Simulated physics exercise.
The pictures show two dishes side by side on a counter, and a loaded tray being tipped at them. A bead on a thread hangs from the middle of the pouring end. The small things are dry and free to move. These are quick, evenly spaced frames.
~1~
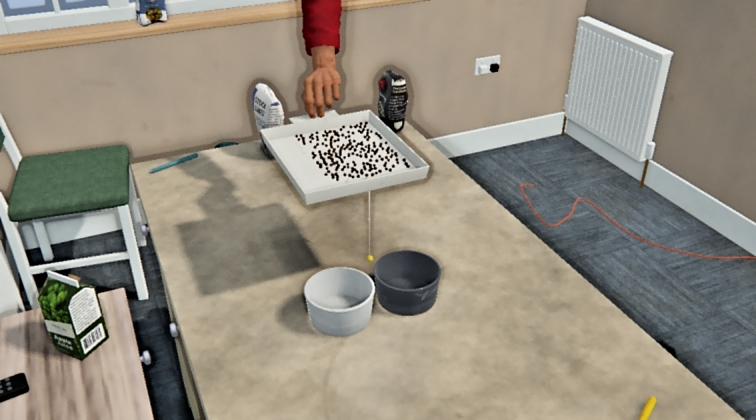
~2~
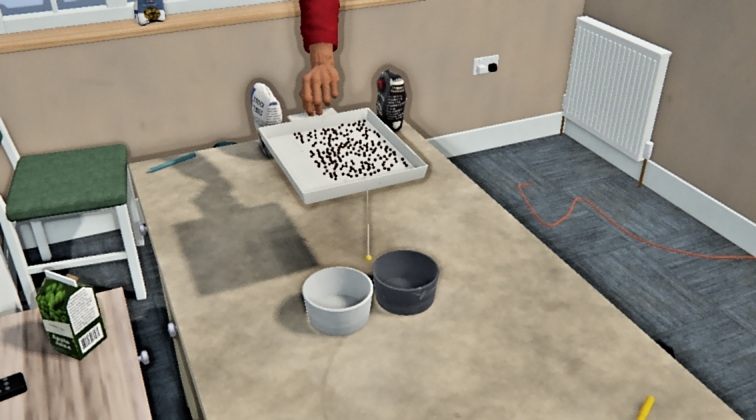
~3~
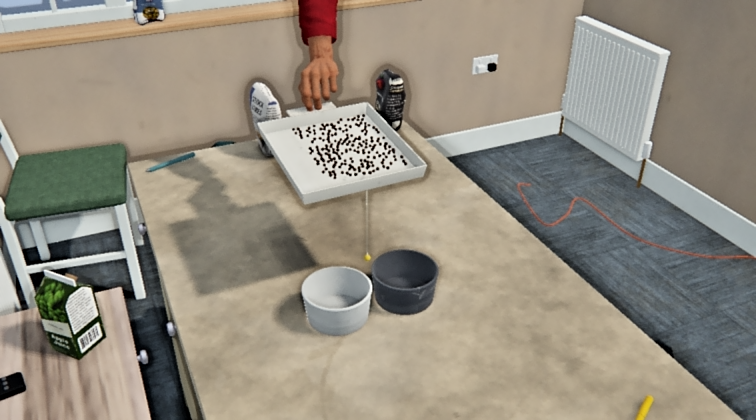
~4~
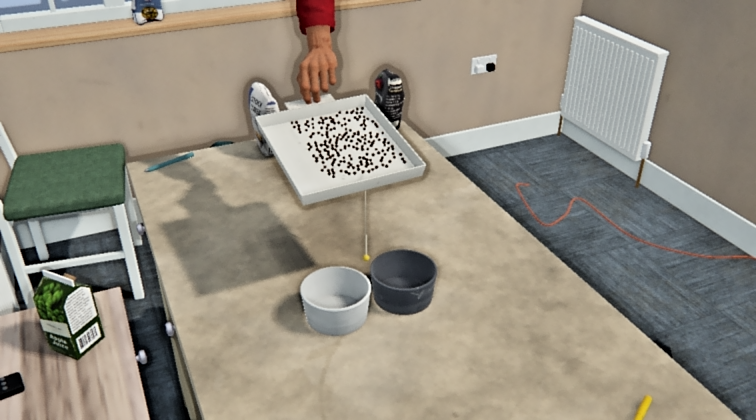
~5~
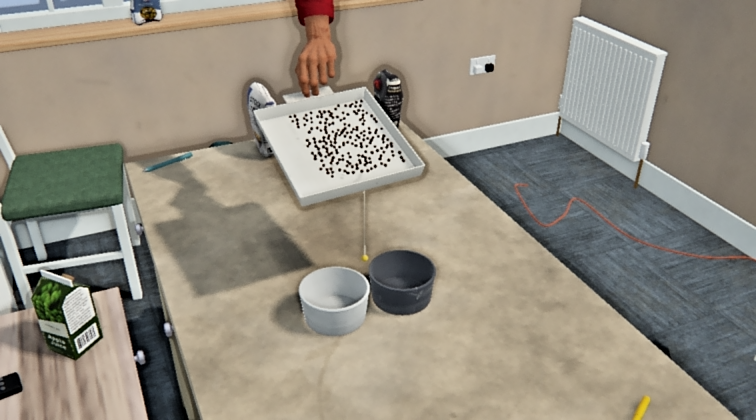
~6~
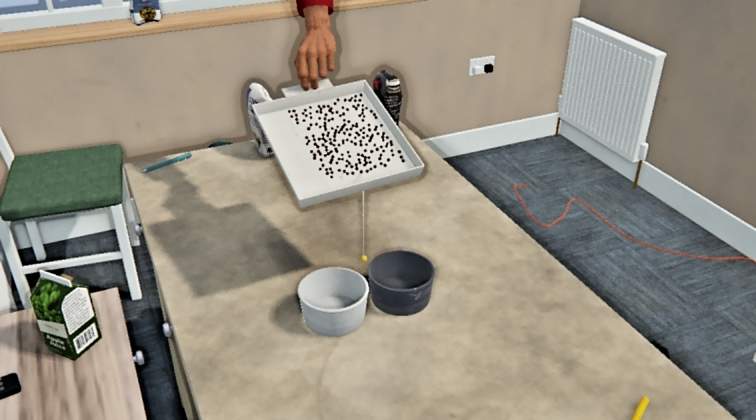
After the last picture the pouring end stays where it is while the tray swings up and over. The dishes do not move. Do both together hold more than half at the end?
Caught overall: Over half.
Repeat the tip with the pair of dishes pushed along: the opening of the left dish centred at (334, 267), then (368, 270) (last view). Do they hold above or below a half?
At the first place below a half, at the second below a half.
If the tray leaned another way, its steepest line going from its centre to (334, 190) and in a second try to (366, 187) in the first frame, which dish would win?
At the first place the dish on the left, at the second the right one.
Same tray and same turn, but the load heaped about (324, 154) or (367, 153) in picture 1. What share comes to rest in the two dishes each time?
First some 90, then 80 per cent.
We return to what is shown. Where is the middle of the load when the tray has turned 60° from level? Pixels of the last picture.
Close to (349, 188).
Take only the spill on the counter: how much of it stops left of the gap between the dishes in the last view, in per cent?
Close to 30 per cent.
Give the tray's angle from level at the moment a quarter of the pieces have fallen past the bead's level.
At about 110°.
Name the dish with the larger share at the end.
More ends in the left-hand dish.
Soon, tray tipped steeply; nearly all on the tray; a stray few in the left dish; a stray few in the air.
A while on, tray tipped right over; most on the tray; a stray few in the left dish; about a quarter in the air.
Towards the end, tray tipped past a quarter turn; most in the left dish; a small part in the right dish; a small part outside both.
Finally, tray tipped past a quarter turn; most in the left dish; a small part in the right dish; a small part outside both.
